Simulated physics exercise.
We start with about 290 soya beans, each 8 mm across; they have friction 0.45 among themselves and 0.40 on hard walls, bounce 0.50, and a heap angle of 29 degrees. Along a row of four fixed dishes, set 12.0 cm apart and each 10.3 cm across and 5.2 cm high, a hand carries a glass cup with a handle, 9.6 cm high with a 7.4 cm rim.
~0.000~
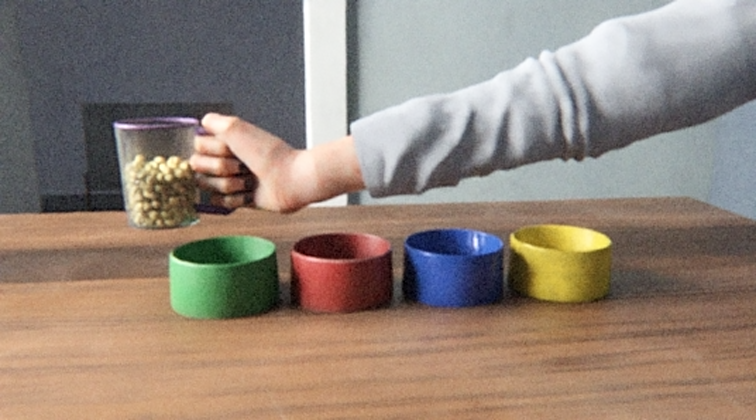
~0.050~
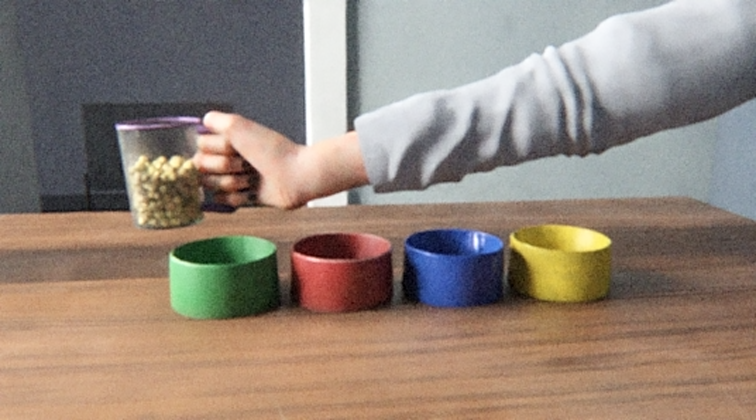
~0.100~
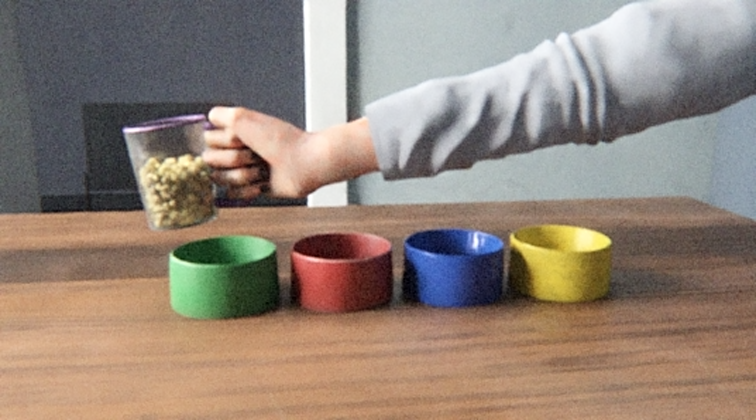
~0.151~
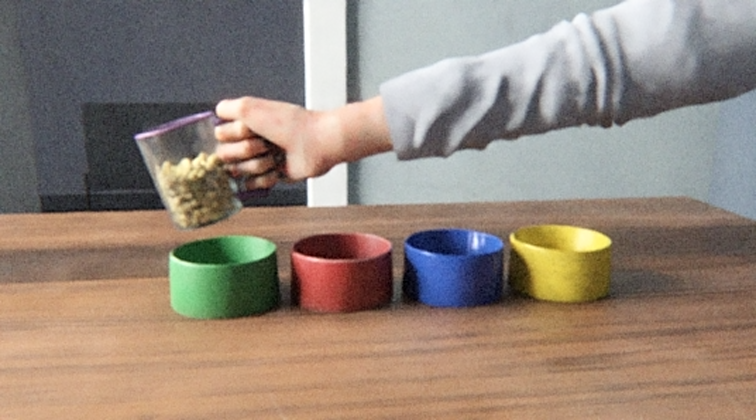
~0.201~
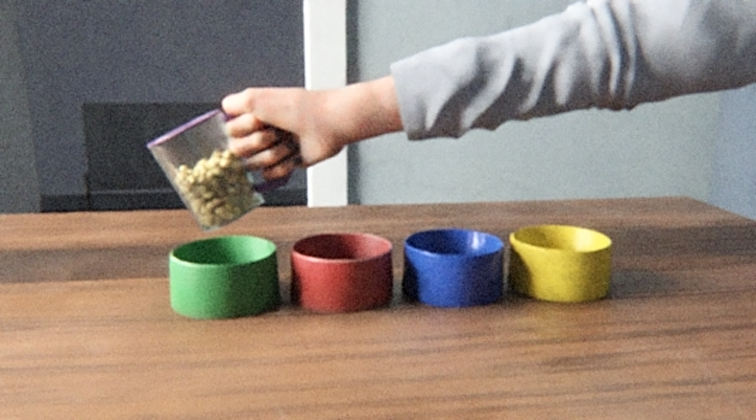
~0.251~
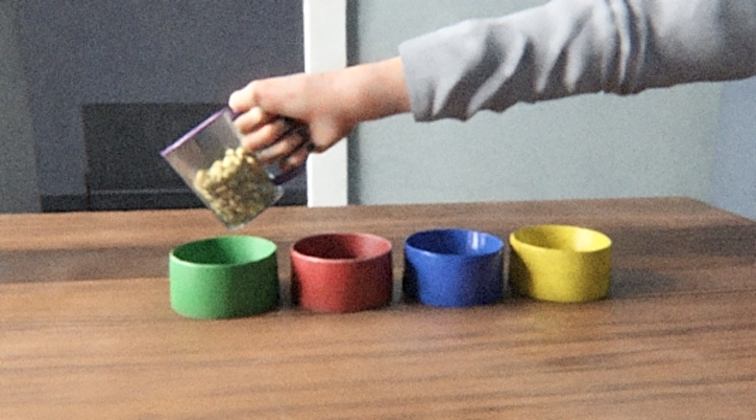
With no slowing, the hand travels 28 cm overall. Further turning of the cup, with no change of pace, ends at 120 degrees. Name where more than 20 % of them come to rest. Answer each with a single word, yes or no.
Red dish yes, blue dish no, green dish no, yellow dish no, counter yes.
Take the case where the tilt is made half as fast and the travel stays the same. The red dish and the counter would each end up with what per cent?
Then the red dish would get 40 and the counter 50.
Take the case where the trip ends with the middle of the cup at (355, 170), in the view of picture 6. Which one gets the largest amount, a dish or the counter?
The largest share goes to red.
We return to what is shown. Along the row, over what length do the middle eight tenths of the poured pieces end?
About 10 cm.
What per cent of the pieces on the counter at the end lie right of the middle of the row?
50 percent.
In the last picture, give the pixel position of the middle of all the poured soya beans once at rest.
In the last view, approximately (363, 284).
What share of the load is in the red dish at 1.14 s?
By that moment, around 65 percent has got there.
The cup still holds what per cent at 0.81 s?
About 65 percent of the load.
After 0.58 s, tilt 93 degrees; cup holds 100 %.
After 0.81 s, tilt 120 degrees; cup holds 65 %, red 35 %.
Then, at 1.14 s, tilt 120 degrees; cup holds 5 %, red 65 %, blue 10 %.
In the end, at 2.0 s, red 65 %, blue 5 %, green 0 %, yellow 0 %, counter 30 %.
